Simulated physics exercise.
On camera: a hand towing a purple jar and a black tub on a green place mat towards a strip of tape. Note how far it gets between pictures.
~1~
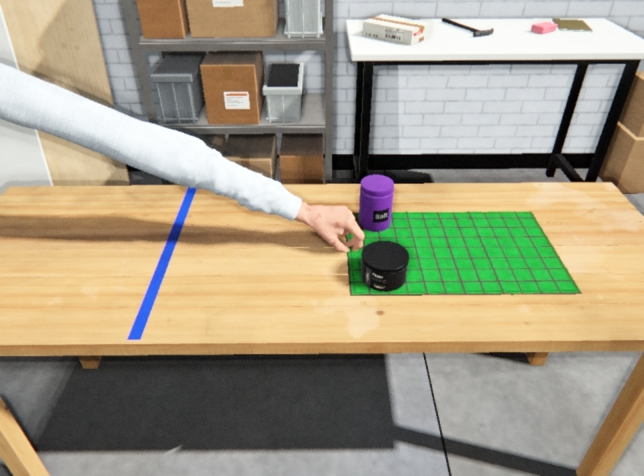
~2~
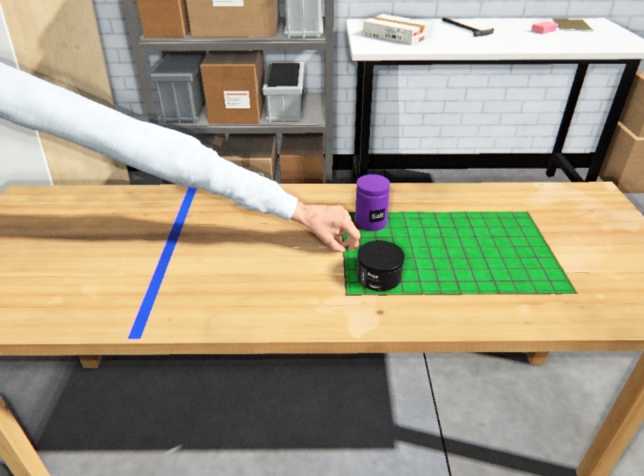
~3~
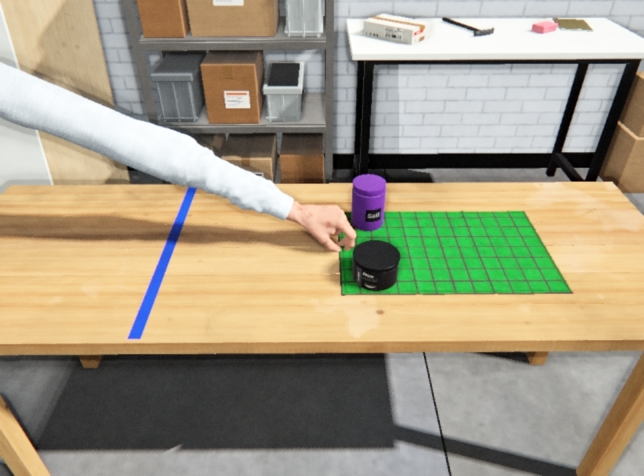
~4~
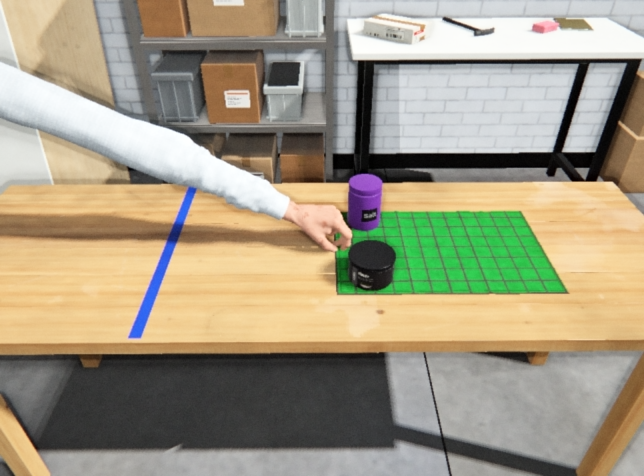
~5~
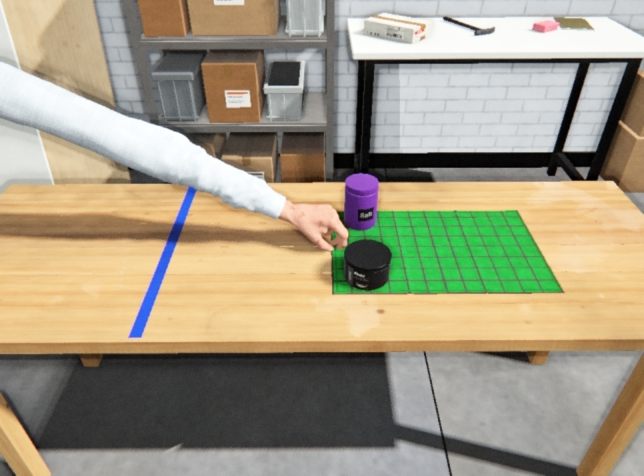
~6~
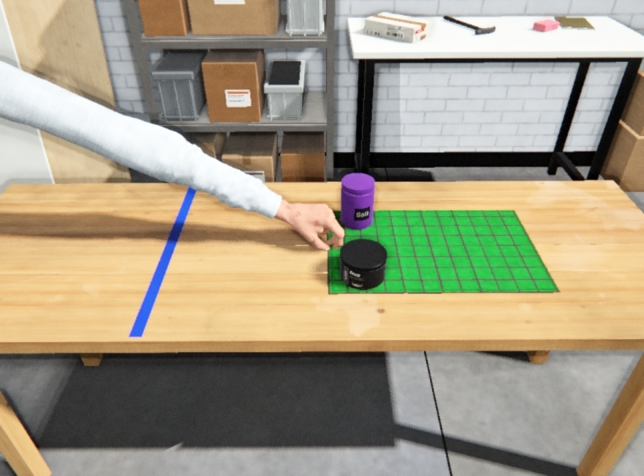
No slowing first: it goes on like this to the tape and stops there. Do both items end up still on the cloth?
Result: The purple jar is still on it; the black tub is still on it.
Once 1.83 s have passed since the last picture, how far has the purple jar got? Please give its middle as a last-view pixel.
Somewhere about (212, 202), I'd say.
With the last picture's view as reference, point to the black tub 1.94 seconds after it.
Roughly (193, 265).
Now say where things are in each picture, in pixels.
Place mat end (350, 296); purple jar (377, 183); black tub (385, 255); tape (140, 322), in the first picture.
Place mat end (346, 296), far hem (578, 294); black tub (381, 254), in the second picture.
Place mat end (341, 295); purple jar (369, 182), in the third picture.
Place mat end (337, 295), far hem (569, 294); black tub (372, 254), in the fourth picture.
Place mat end (333, 295); purple jar (362, 182), in the fifth picture.
Place mat end (328, 294), far hem (560, 293); purple jar (358, 181); black tub (364, 253); tape (141, 319), in the sixth picture.
Then, 1.83 s on from there, hem at the tape; purple jar on the cloth near (212, 202); black tub on the cloth near (198, 265).
Then, 1.94 s on from there, hem at the tape; purple jar on the cloth near (208, 202); black tub on the cloth near (193, 265).
In the end, hem at the tape; purple jar on the cloth near (208, 202); black tub on the cloth near (193, 265). The purple jar keeps its seat and the black tub stays on the cloth.
